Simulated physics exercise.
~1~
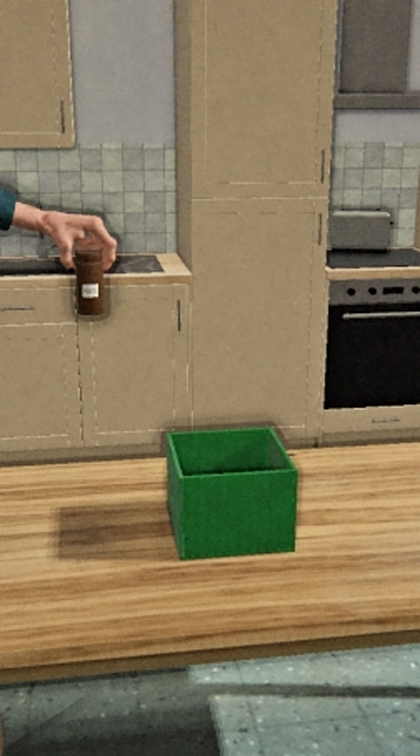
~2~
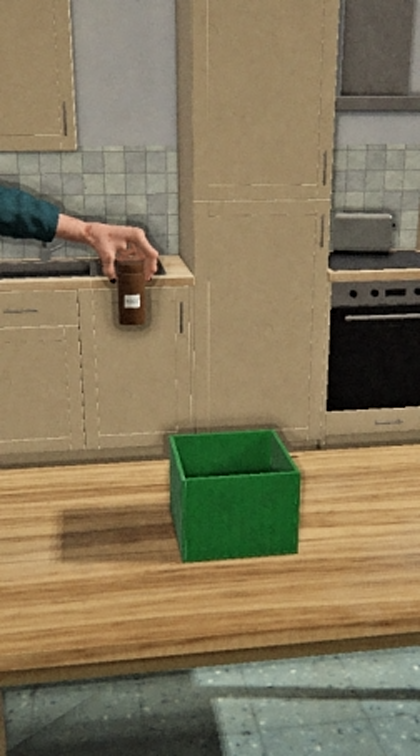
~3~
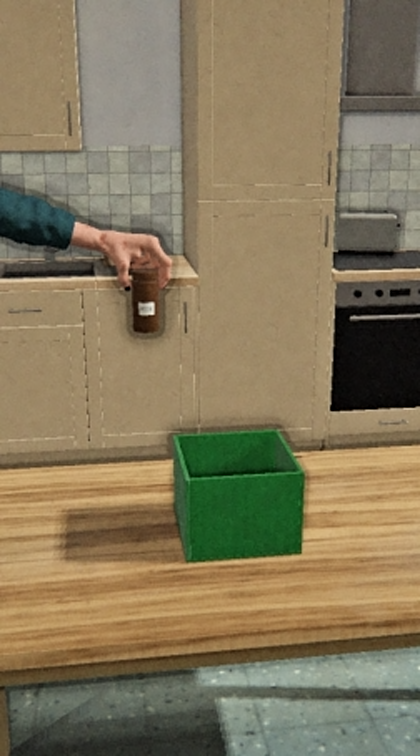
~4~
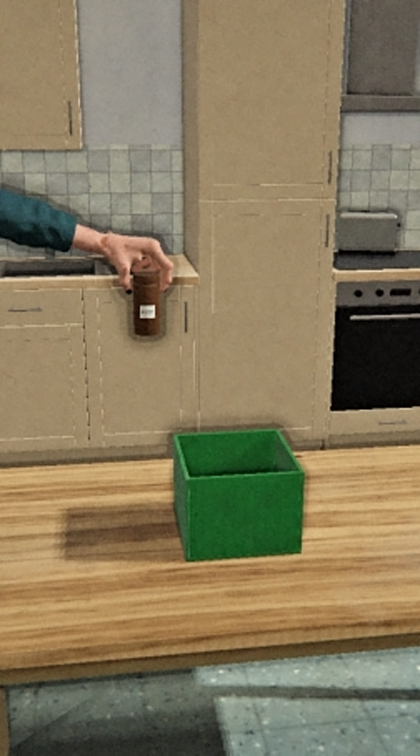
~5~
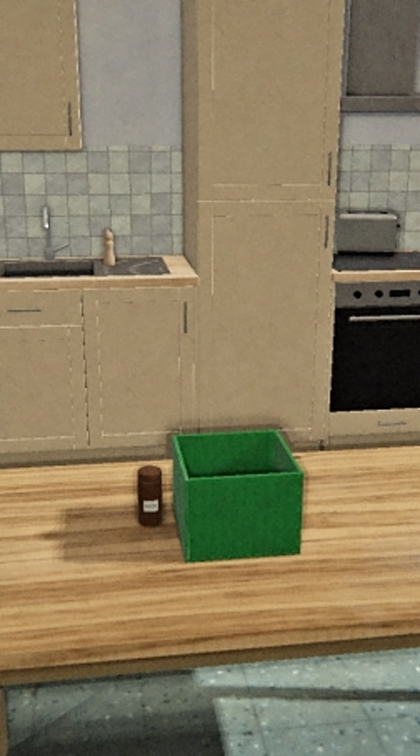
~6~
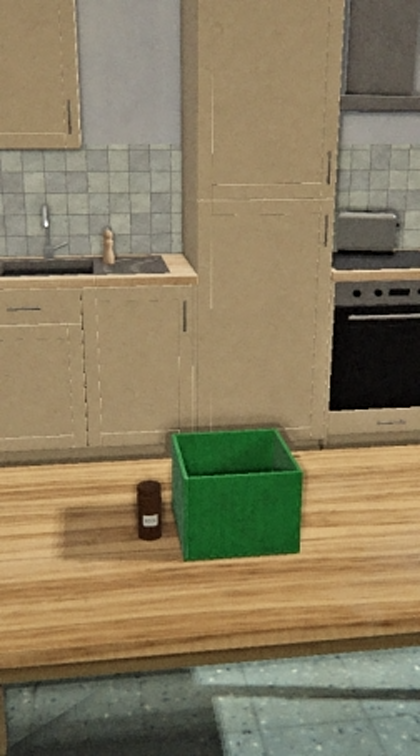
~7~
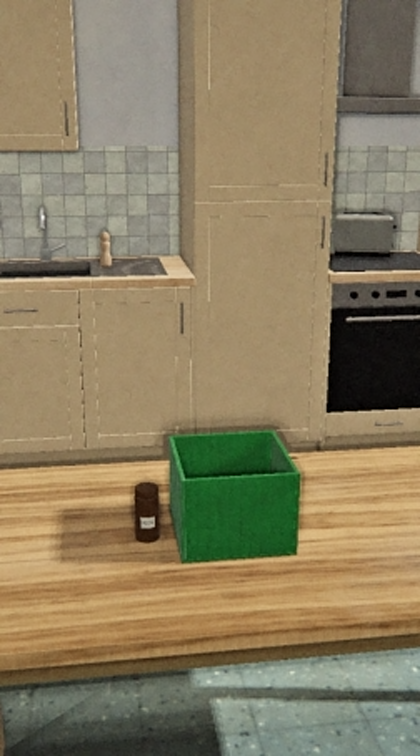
In a kitchen, a hand holds a brown shaker above a wooden surface, moves it right toward an open green crate, and pauses. The hand lets go and withdraws, and the shaker drops, missing the crate and ending upright just to its left.
